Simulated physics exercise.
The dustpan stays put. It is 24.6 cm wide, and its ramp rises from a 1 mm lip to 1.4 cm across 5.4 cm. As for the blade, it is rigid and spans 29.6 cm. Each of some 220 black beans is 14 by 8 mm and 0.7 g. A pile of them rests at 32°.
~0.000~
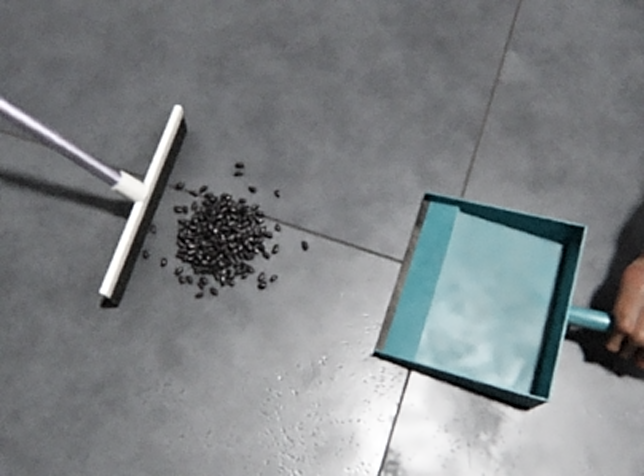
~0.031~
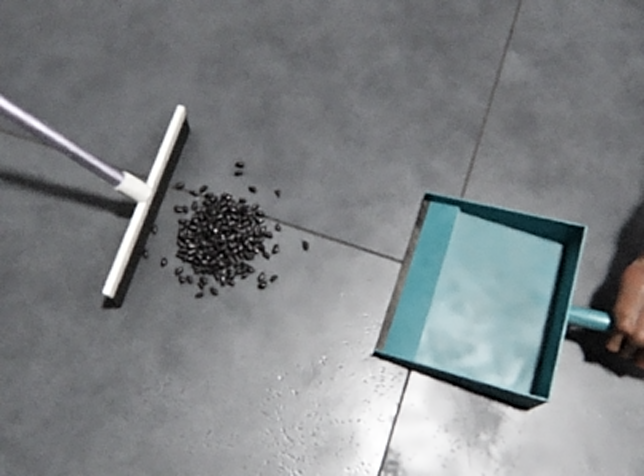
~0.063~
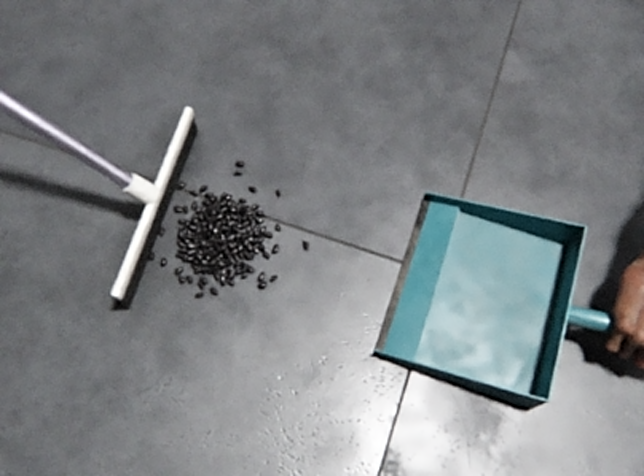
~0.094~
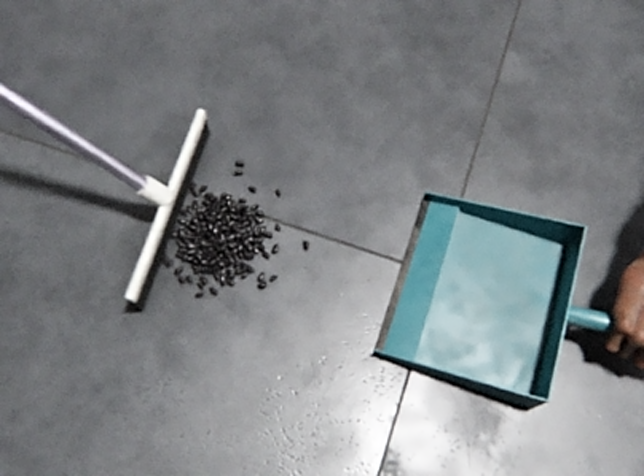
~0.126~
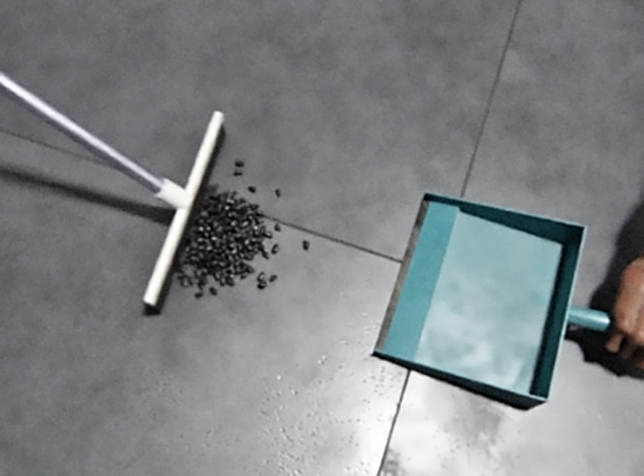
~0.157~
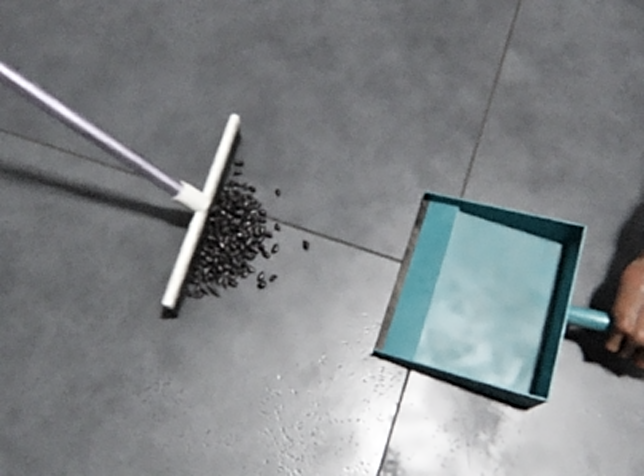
A pile of small black beans sits on a grey tiled floor, seen from above at a slant, with a few strays scattered around it. To its left is a white straight-edged blade on a pale pole, and to its right a hand grips the handle of a teal dustpan. The blade slides right and presses into the pile's left side, bunching the beans, while the pan and camera stay still.
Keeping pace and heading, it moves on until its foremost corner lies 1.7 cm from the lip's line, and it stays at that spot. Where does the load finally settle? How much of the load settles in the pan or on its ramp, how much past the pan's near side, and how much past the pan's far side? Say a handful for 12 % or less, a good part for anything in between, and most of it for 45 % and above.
I would say pan: Most of it; near side: A handful; far side: A handful.
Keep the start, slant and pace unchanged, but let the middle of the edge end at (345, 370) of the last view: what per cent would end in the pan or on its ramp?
Roughly 20 %.
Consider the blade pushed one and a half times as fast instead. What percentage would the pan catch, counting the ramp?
About 70 per cent.
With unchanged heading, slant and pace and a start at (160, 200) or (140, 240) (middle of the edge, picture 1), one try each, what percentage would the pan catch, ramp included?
Around 55 percent, then around 55 percent.
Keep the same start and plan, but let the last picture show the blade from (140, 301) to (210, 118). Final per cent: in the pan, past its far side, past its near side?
Pan 45, far 0, near 5.
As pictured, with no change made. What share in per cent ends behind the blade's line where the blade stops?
Some 0 percent, give or take.
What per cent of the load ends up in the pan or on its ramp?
Around 55 percent.
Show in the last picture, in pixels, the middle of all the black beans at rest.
Near (408, 269).
Then, at 0.32 s, middle of the blade 15 cm from the lip; 0 % over the lip, far side 0 %, near side 5 %.
Then, at 0.44 s, middle of the blade 6 cm from the lip; 0 % over the lip, far side 5 %, near side 5 %.
After 0.68 s, middle of the blade 3 cm from the lip; 55 % over the lip, far side 5 %, near side 5 %.
In the end, at 2.8 s, pan 55 %, near side 5 %, far side 5 %, in front of the lip or behind the blade 35 %.
